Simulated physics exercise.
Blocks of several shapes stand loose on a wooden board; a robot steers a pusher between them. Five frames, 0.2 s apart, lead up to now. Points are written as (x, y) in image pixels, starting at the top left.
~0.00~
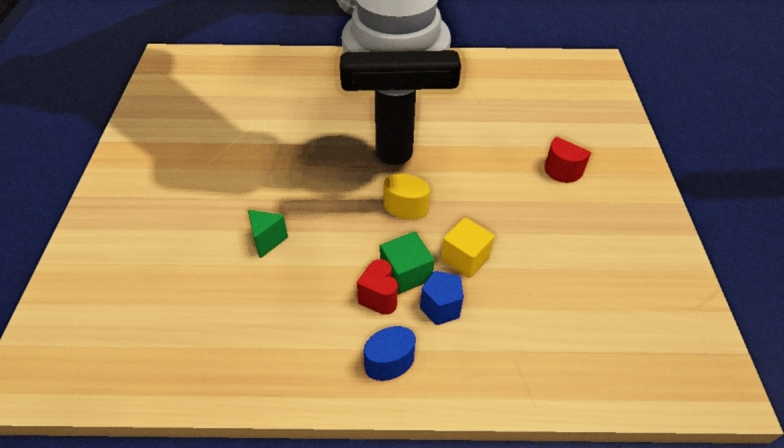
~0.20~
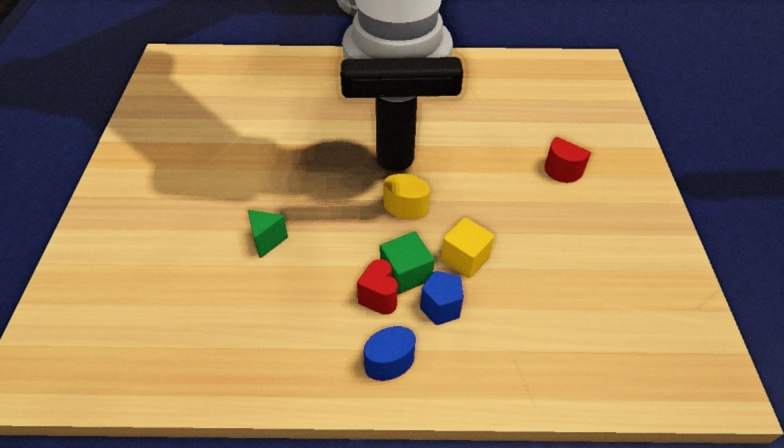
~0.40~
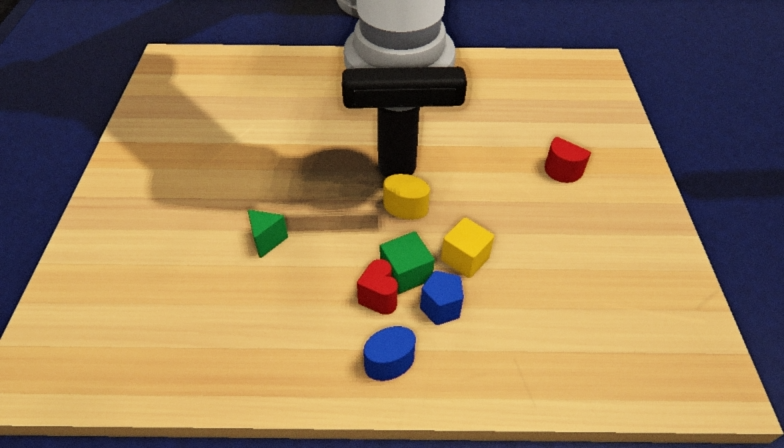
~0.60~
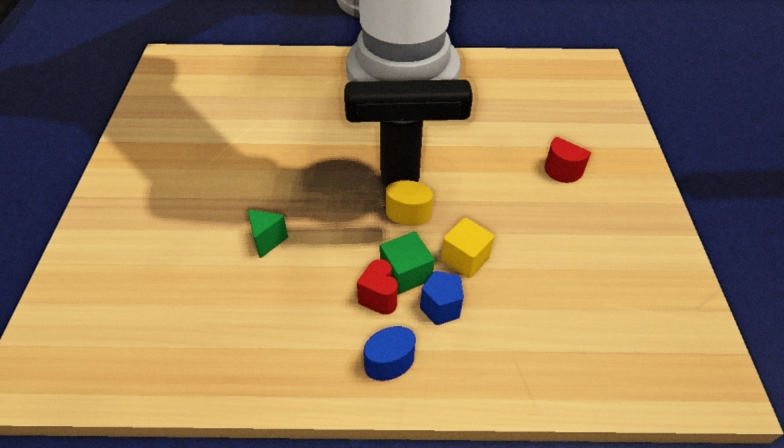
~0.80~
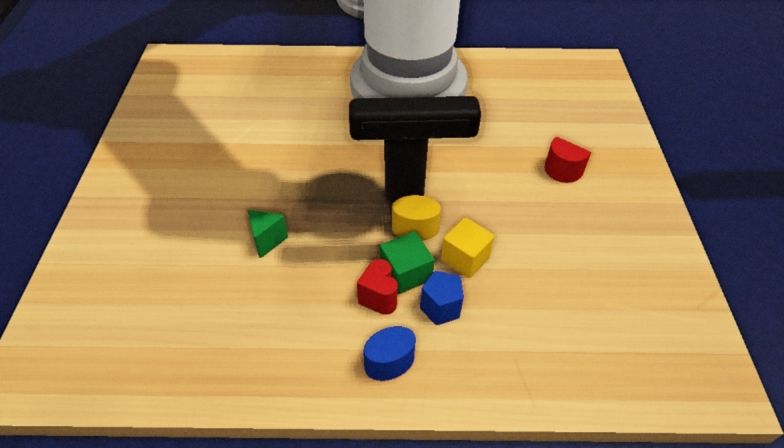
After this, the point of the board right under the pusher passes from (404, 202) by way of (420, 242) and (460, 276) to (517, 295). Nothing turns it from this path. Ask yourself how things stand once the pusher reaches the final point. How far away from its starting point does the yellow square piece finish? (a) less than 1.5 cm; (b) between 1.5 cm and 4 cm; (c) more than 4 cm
The one that fits is c, more than 4 cm.
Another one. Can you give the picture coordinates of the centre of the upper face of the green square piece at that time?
(414, 280)
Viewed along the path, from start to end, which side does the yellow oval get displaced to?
It shifts to the right.
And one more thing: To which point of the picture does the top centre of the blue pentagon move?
It is at (458, 315).
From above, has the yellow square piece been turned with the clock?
Going by the path, no.
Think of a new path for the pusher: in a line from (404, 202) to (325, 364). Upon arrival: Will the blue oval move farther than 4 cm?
No.
What follows on the original path. One third of the way, pusher at (421, 236); green square piece at (414, 275), turned 65° clockwise; yellow oval at (446, 248), turned 35° anticlockwise; blue pentagon at (450, 296); yellow square piece at (489, 246), turned 35° anticlockwise.
Two thirds of the way, pusher at (461, 269); green square piece at (414, 280), turned 80° clockwise; yellow oval at (484, 287), turned 15° anticlockwise; blue pentagon at (457, 313), turned 15° clockwise; yellow square piece at (512, 254), turned 75° anticlockwise.
At the end, pusher at (519, 288); green square piece at (414, 280), turned 80° clockwise; yellow oval at (503, 305), turned 20° clockwise; blue pentagon at (458, 315), turned 20° clockwise; yellow square piece at (550, 250), turned 90° anticlockwise.
